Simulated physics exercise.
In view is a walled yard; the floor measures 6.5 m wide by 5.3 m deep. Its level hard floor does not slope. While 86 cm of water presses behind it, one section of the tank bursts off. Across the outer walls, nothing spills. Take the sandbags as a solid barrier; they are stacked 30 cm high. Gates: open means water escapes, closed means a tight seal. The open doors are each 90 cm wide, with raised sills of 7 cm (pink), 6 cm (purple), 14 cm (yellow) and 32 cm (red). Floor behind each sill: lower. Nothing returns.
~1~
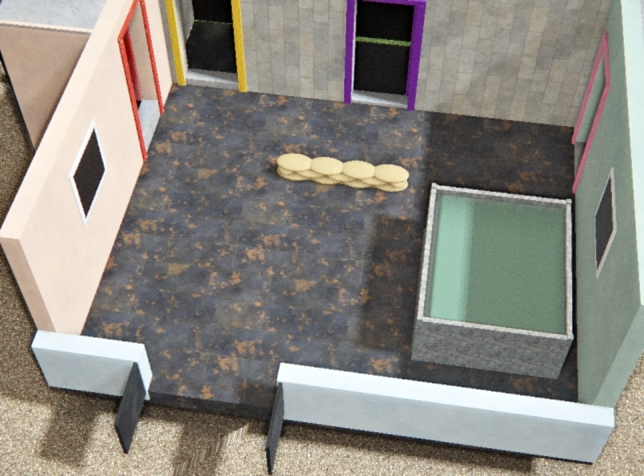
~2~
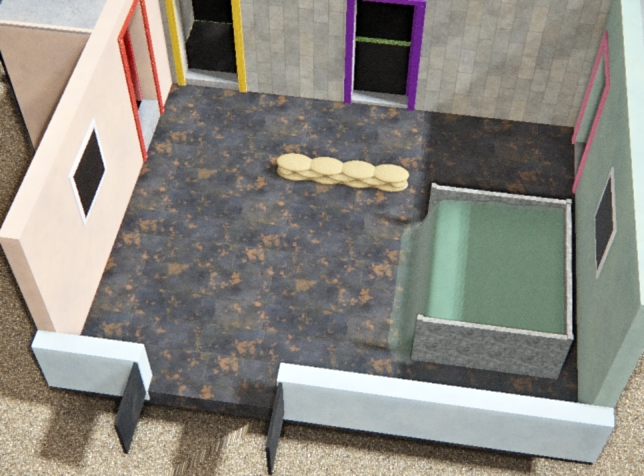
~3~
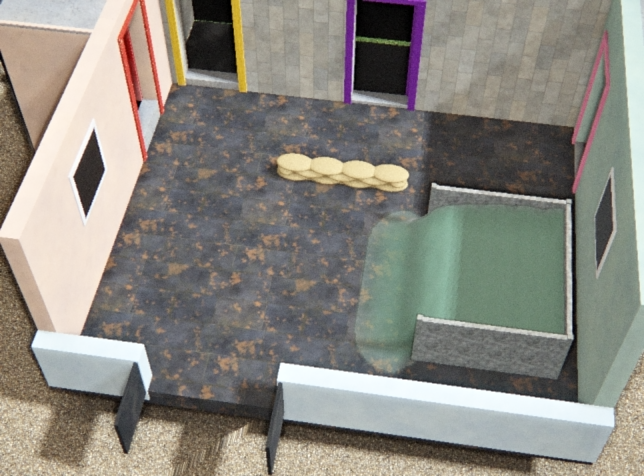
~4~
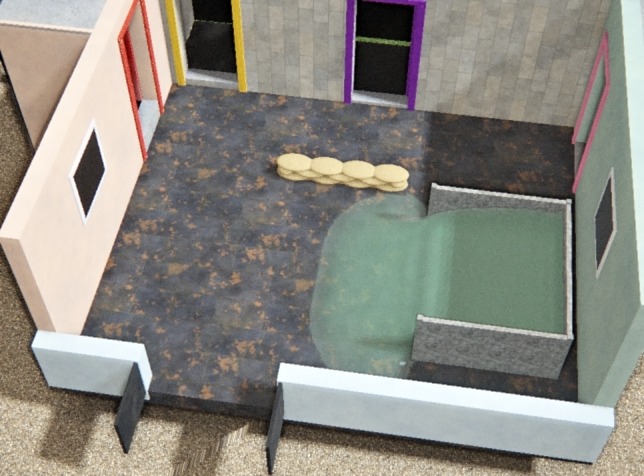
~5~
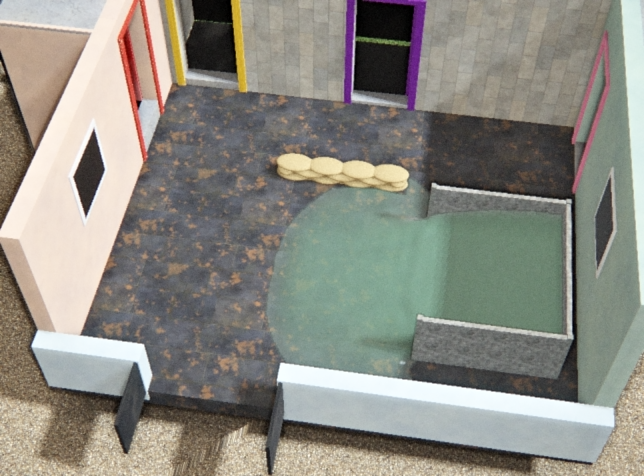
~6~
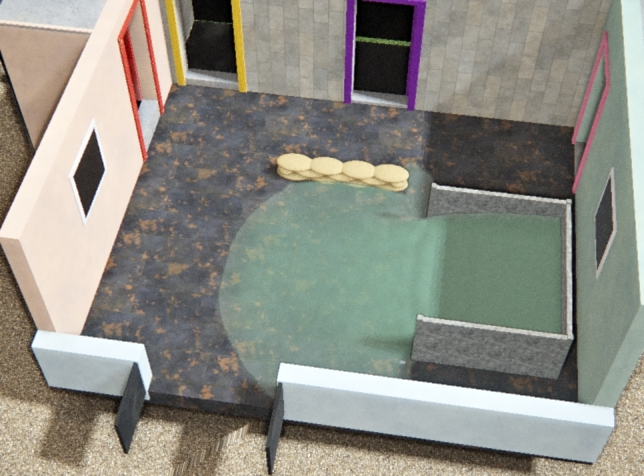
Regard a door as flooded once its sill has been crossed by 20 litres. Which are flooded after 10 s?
At the end, pink door: Beyond the limit, purple door: Short of the limit, yellow door: Beyond the limit, red door: Short of the limit.
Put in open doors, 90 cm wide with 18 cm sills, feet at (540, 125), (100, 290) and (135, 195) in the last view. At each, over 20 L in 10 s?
In turn: Below, past it, over.
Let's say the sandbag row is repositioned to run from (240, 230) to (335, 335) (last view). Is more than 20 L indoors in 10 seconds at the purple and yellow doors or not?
Against the limit, the purple door goes beyond it and the yellow door goes beyond it.
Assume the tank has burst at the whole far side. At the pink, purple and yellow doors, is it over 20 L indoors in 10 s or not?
Note: Pink beyond the mark, purple beyond the mark, yellow beyond the mark.
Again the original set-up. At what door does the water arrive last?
Pink.
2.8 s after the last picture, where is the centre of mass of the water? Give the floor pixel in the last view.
The water is centred near (252, 251).
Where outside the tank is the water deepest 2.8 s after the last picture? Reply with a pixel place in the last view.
Close to (171, 88).
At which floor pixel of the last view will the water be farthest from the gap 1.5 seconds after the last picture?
Near (171, 88).
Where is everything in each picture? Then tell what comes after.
The tank at (497, 261) is whole and still, 86 cm deep, in the first frame.
The front is at (424, 225), 1.2 m from the gap at (425, 279); 0.6 m2 of floor is under water; 86 cm left at the back of the tank, in the second frame.
The front is at (400, 215), 1.4 m from the gap at (425, 280); 1.7 m2 of floor is under water; 83 cm left at the back of the tank, in the third frame.
Water pours out at (425, 282) and has run 1.8 m, to (391, 195); typically 13 cm deep outside, 74 cm at the tank's back, in the fourth frame.
The front is at (315, 205), 2.1 m from the gap at (425, 282); 6.1 m2 of floor is under water; 73 cm left at the back of the tank, in the fifth frame.
The front is at (241, 235), 2.7 m from the gap at (425, 282); 8.5 m2 of floor is under water; 68 cm left at the back of the tank, in the sixth frame.
Then, 0.7 s after the last picture water covers 50 % of the floor and is deepest (38 cm) near (111, 253); pink door not reached, purple door not reached, yellow door not reached, red door not reached.
Then, 1.5 s after the last picture water covers 55 % of the floor and is deepest (49 cm) near (75, 351); pink door not reached, purple door not reached, yellow door not reached, red door 24 cm at the sill, 0 L in.
Then, 2.8 s after the last picture water covers 65 % of the floor and is deepest (31 cm) near (171, 88); pink door not reached, purple door not reached, yellow door 27 cm at the sill, 57 L in, red door 16 cm at the sill, 0 L in.
Then, 5.3 s after the last picture water covers 90 % of the floor and is deepest (17 cm) near (214, 93); pink door 7 cm at the sill, 0 L in, purple door 6 cm at the sill, 0 L in, yellow door 17 cm at the sill, 143 L in, red door 12 cm at the sill, 0 L in.
Then, 9.3 s after the last picture water covers 95 % of the floor and is deepest (14 cm) near (563, 268); pink door 10 cm at the sill, 62 L in, purple door 4 cm at the sill, 0 L in, yellow door 6 cm at the sill, 147 L in, red door 5 cm at the sill, 0 L in.
